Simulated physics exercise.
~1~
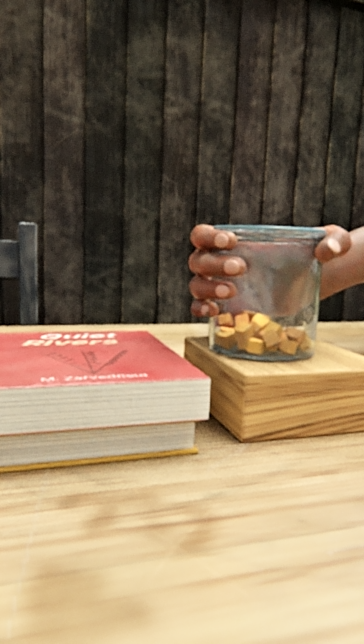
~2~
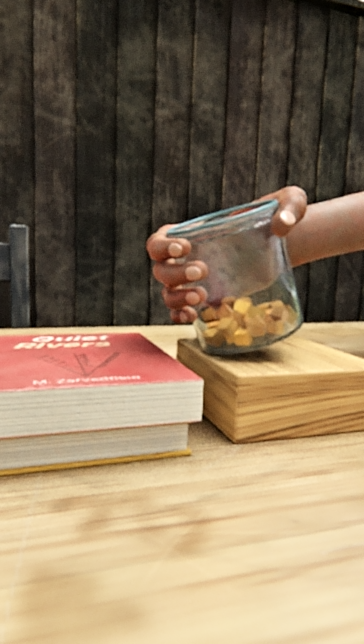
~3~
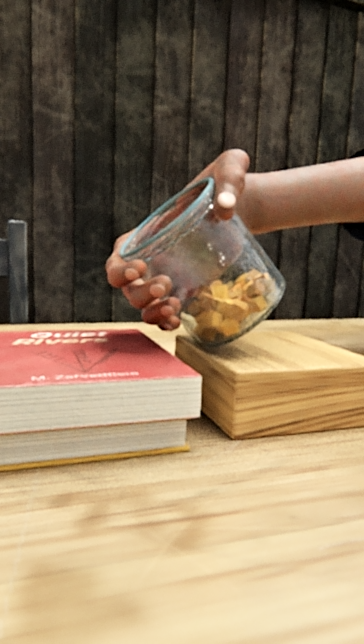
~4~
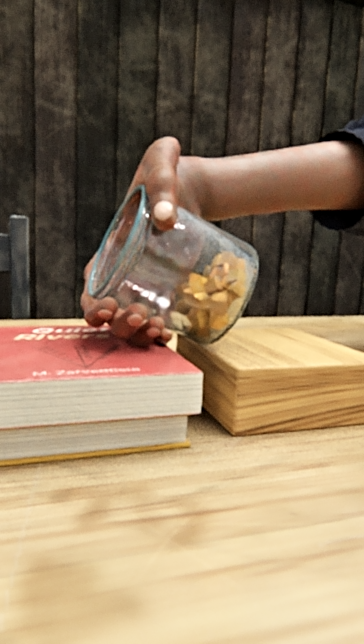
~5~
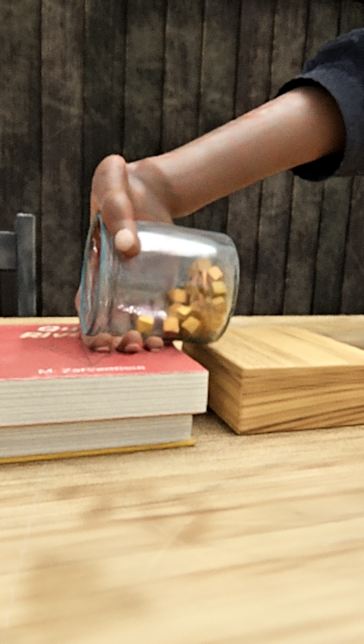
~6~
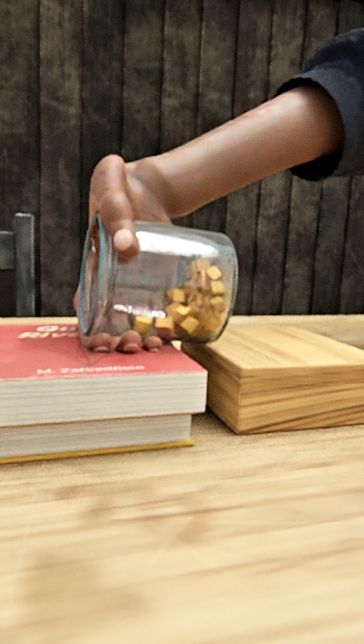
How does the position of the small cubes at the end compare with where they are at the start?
At the start the cubes sit in the bottom of the upright jar over the wooden block. By the end they are farther left and slightly higher, still inside the jar as it lies on its side.
On a table, a hand tips a jar of yellowish cubes onto a book, spilling none.
